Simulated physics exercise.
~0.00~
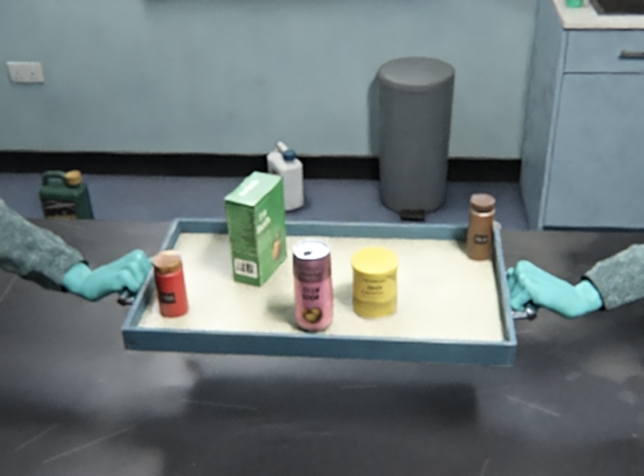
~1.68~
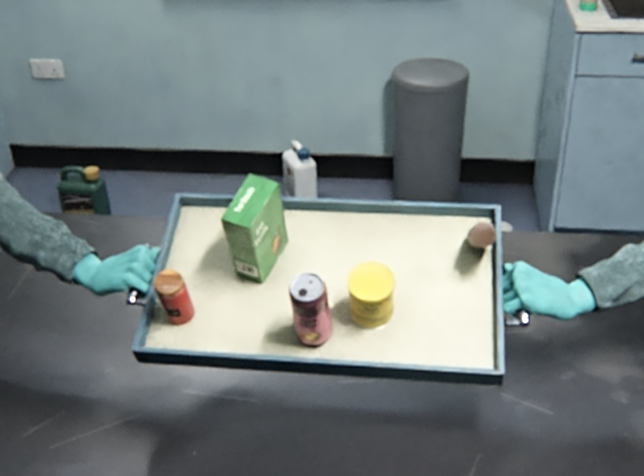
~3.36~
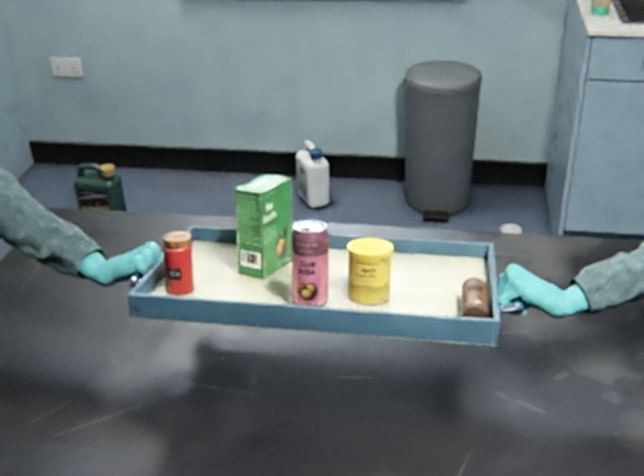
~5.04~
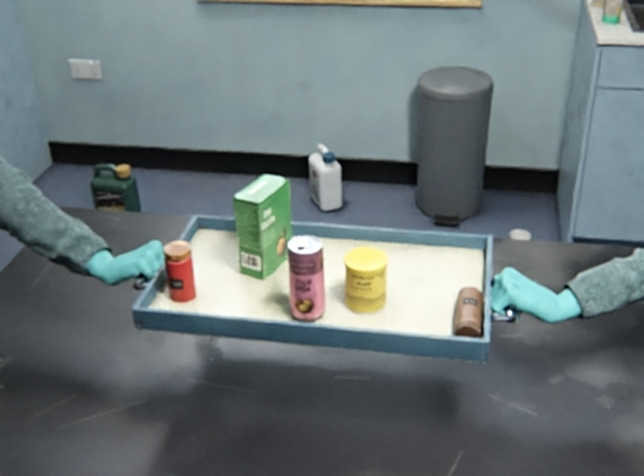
Brown shaker toppling on a blue-rimmed tray as gloved hands tip it forward and back, the other four items staying upright.
